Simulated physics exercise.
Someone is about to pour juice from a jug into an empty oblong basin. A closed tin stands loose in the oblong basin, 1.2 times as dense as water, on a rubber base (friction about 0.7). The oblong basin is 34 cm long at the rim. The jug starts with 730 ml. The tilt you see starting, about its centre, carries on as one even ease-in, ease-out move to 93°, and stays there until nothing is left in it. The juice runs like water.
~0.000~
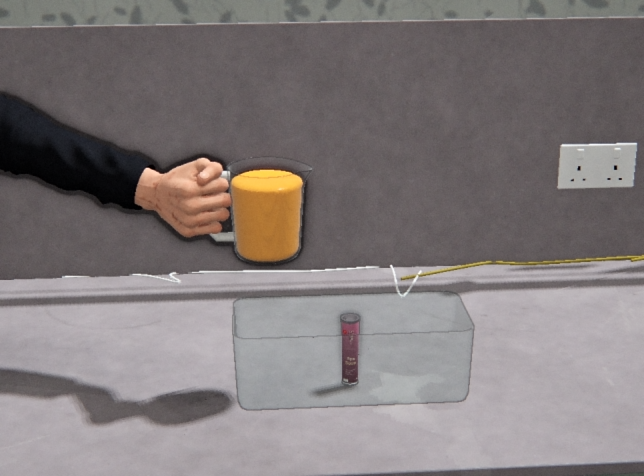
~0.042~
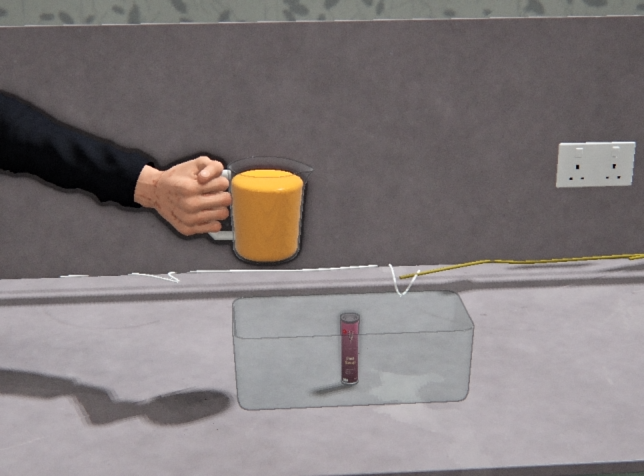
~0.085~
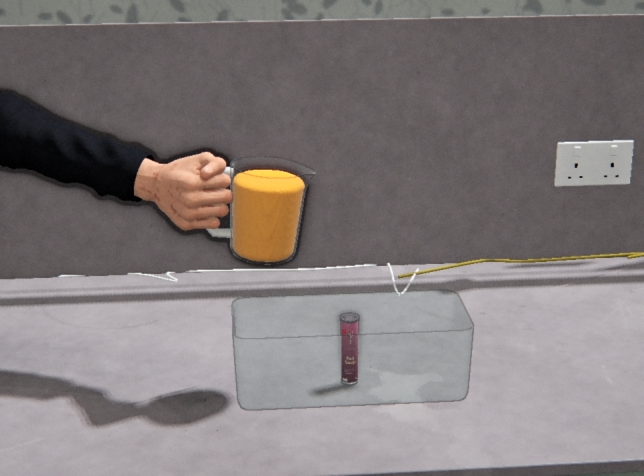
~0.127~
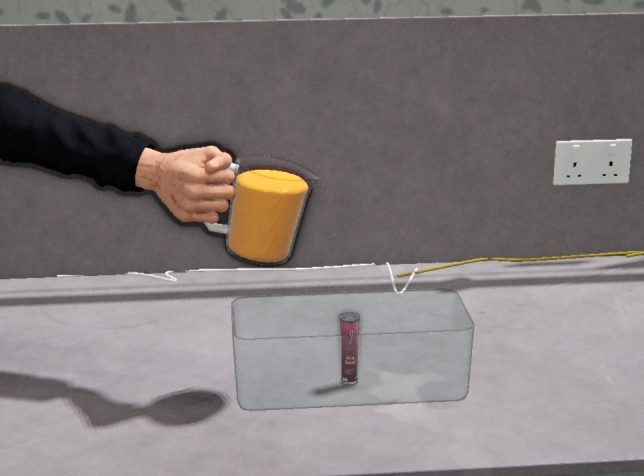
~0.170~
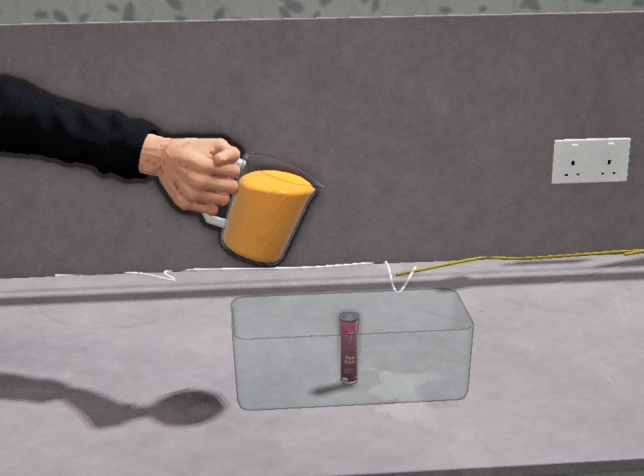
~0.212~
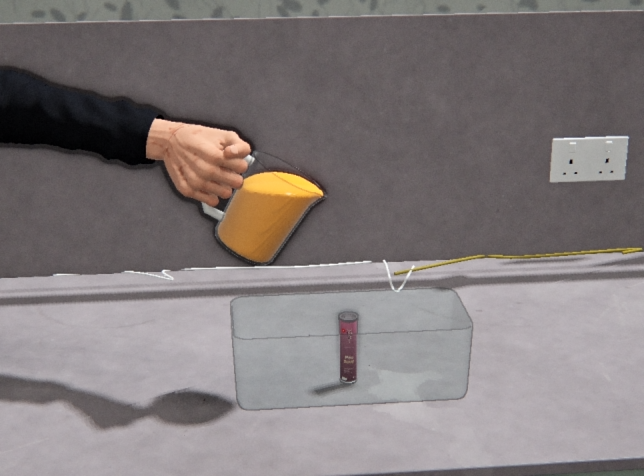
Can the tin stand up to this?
It keeps standing.
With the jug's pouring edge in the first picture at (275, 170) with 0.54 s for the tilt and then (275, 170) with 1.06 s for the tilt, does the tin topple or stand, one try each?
First it topples; then it goes over.
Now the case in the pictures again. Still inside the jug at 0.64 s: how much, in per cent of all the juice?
Near 28 in a hundred.
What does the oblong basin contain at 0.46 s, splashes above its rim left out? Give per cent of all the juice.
About 7 per cent.
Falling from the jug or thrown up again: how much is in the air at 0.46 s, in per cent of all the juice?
Some 28 per cent.
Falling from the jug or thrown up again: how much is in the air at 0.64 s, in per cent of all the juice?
Near 24 in a hundred.
Then, 0.46 s in, the tilt is 88° and 64 per cent is still to pour; the tin stands where it began.
Then, 0.64 s in, the tilt is 93° and 28 per cent is still to pour; the tin stands where it began.
Then, 0.83 s in, the tilt is 93° and 11 per cent is still to pour; the tin stands where it began.
Then, 1.04 s in, the tilt is 93° and 4 per cent is still to pour; the tin stands where it began.
Finally, the tin stands where it began.
